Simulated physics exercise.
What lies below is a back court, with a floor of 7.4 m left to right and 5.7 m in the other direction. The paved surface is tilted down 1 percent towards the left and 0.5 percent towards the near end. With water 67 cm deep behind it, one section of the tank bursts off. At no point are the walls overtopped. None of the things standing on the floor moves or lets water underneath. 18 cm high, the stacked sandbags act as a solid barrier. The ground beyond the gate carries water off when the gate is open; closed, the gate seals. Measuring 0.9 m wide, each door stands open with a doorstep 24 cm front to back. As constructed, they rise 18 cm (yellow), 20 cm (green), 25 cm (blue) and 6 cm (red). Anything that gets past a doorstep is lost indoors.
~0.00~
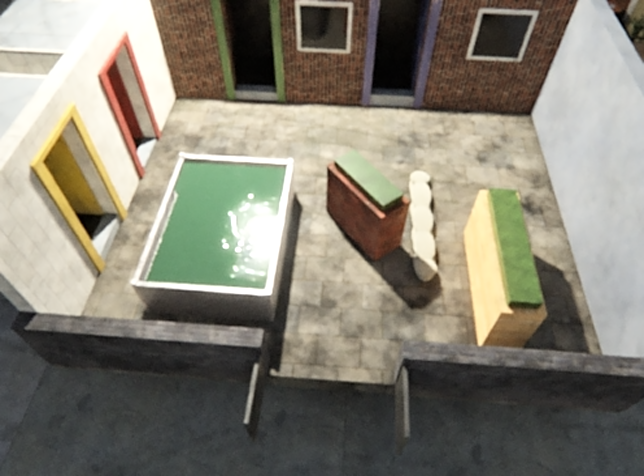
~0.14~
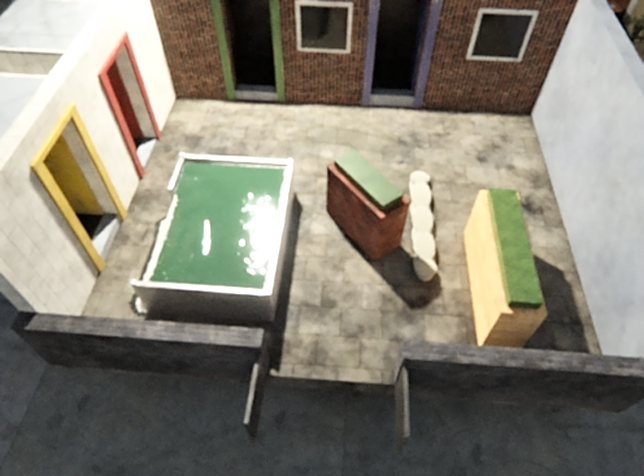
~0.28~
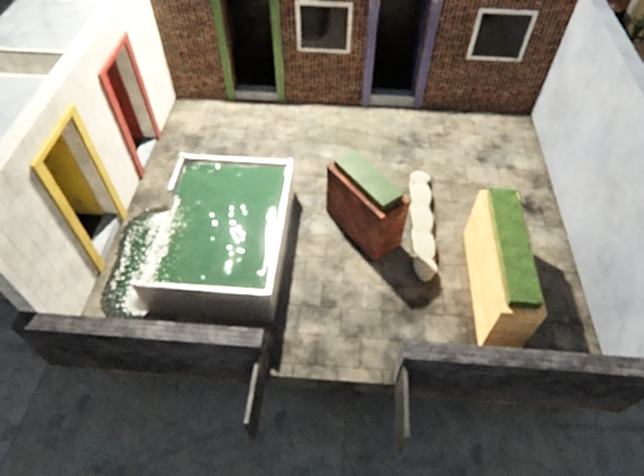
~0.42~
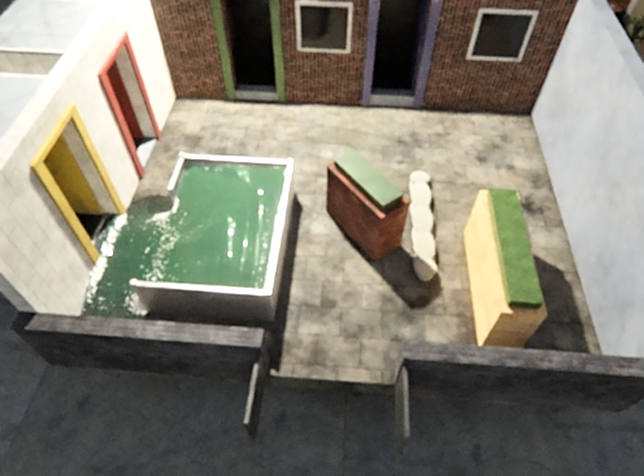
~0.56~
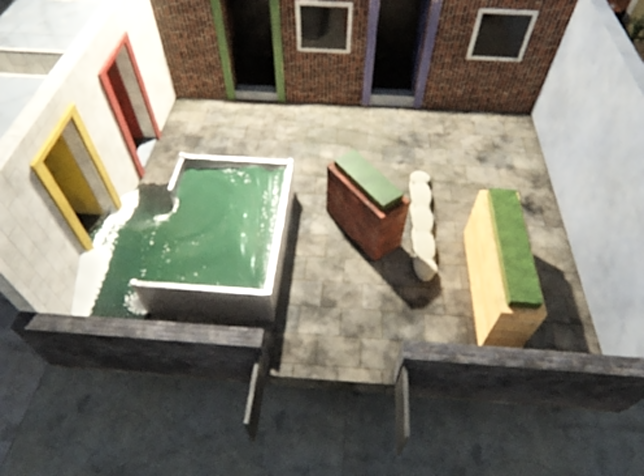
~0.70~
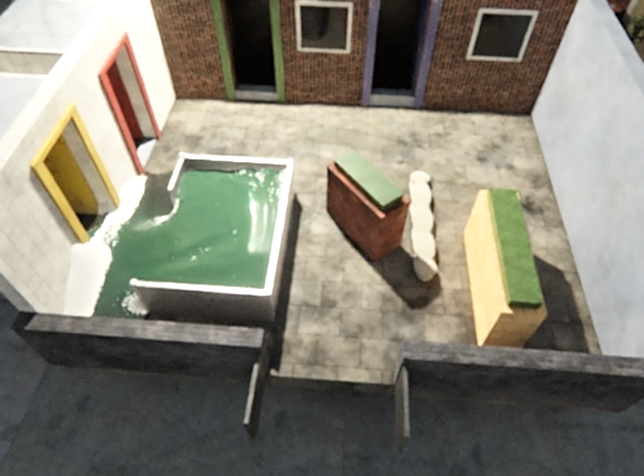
Green water lies still in a white-walled tank at the left of a paved court, then breaks out through the tank's left side. It pours in a foaming rush onto the paving, spreads to the wall by the yellow door and along it, while the blocks on the right stay dry.
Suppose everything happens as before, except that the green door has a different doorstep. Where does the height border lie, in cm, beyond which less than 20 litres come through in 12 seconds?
It lies at roughly 9 cm.
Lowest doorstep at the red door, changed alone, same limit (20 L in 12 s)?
The red one would have to be about 4.5 cm high.
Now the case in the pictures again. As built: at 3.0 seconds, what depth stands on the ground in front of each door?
In cm: Yellow 28, green 13, blue 0, red 7.
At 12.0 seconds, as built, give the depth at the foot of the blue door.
5.5 cm.
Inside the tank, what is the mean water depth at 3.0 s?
It averages close to 22 centimetres.
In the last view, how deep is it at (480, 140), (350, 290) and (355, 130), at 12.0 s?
Taking the spots in order: About 5, 3 and 3 centimetres.
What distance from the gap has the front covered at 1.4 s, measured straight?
3.8 m.
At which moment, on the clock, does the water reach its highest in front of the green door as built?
I'd say near 3.2 seconds.
After 1.4 s water covers 15 % of the floor, deepest (66 cm) near (75, 331); it has not reached the green door.
After 3.0 s water covers 40 % of the floor, deepest (32 cm) near (70, 343); 13 cm at the green door, 0 litres in over its 20 cm doorstep.
After 12.0 s water covers 95 % of the floor, deepest (10 cm) near (70, 343); 6 cm at the green door, 0 litres in over its 20 cm doorstep.
At the green door as built, the water arrived by 2.4 s and peaked near 15 cm at 3.2 s.
Run again over the same 12 s with other heights there, 31 litres in over 8 cm, 11 litres over 10.5 cm. The limit of 20 litres is kept from about 9 cm up.
